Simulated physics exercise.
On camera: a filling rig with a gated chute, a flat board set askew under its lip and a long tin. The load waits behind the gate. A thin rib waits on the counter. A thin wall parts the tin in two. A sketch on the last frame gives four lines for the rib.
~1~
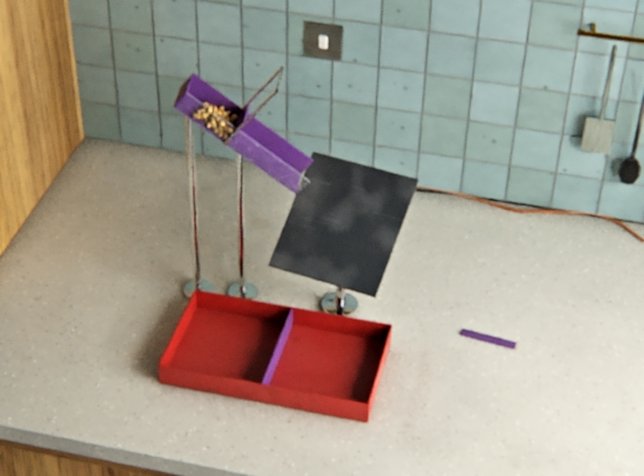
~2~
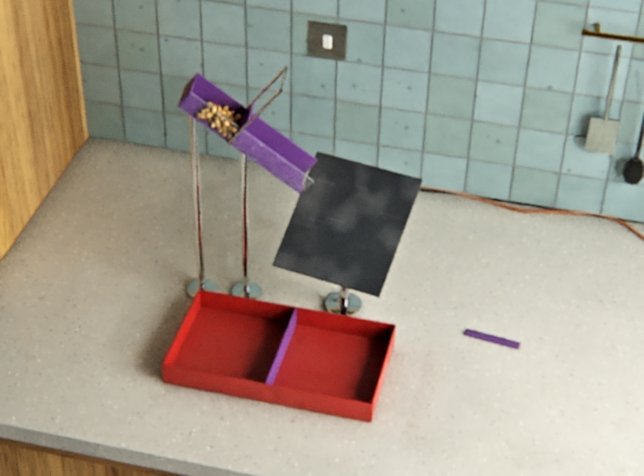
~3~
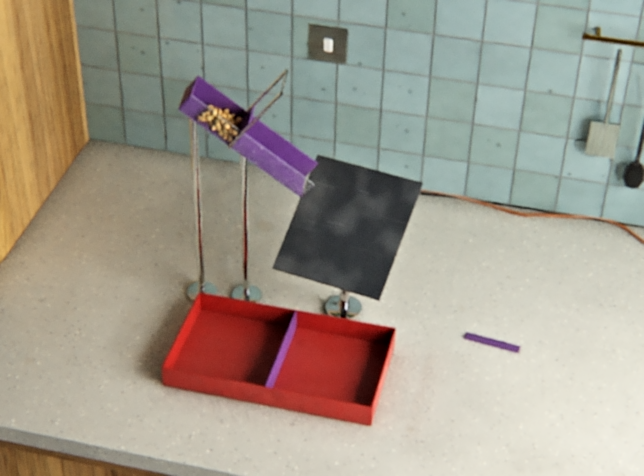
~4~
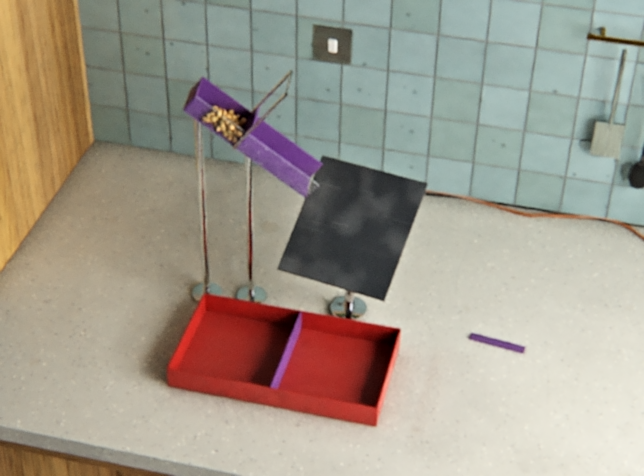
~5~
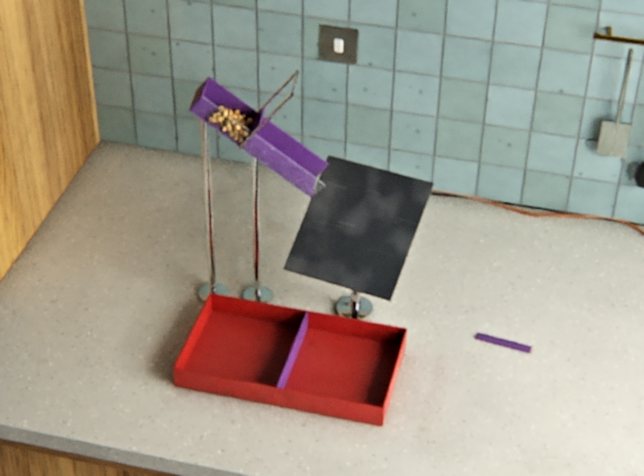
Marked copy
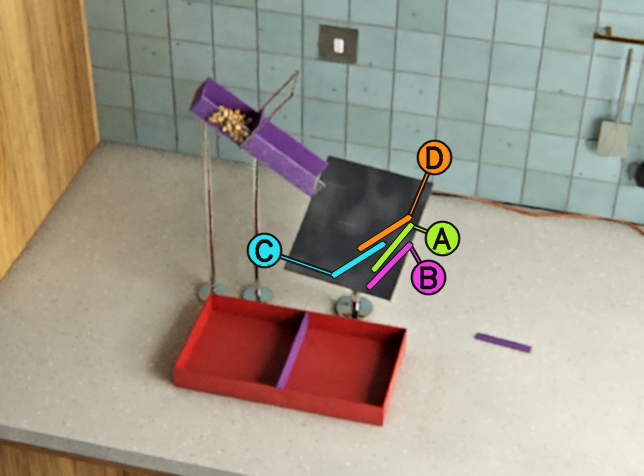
On a kitchen counter, dried chickpeas sat still in a raised purple chute above a tilted dark board and a divided red tin; nothing moved except the whole view, which drifted slightly.
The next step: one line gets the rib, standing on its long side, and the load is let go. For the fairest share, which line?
Take C.
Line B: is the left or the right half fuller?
More lands on the right.
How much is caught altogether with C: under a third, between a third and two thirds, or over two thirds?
Over two thirds.
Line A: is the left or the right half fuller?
The right half.
On the marked copy, line A from (410, 225) to (374, 269); line B from (409, 245) to (369, 286); line C from (383, 244) to (334, 275); line D from (409, 217) to (360, 248).
Choosing A, of what is caught, a small part in the left half, nearly all in the right.
Choosing B, of what is caught, a small part in the left half, nearly all in the right.
Choosing C, of what is caught, about half in the left half, about half in the right.
Choosing D, of what is caught, a small part in the left half, most in the right.
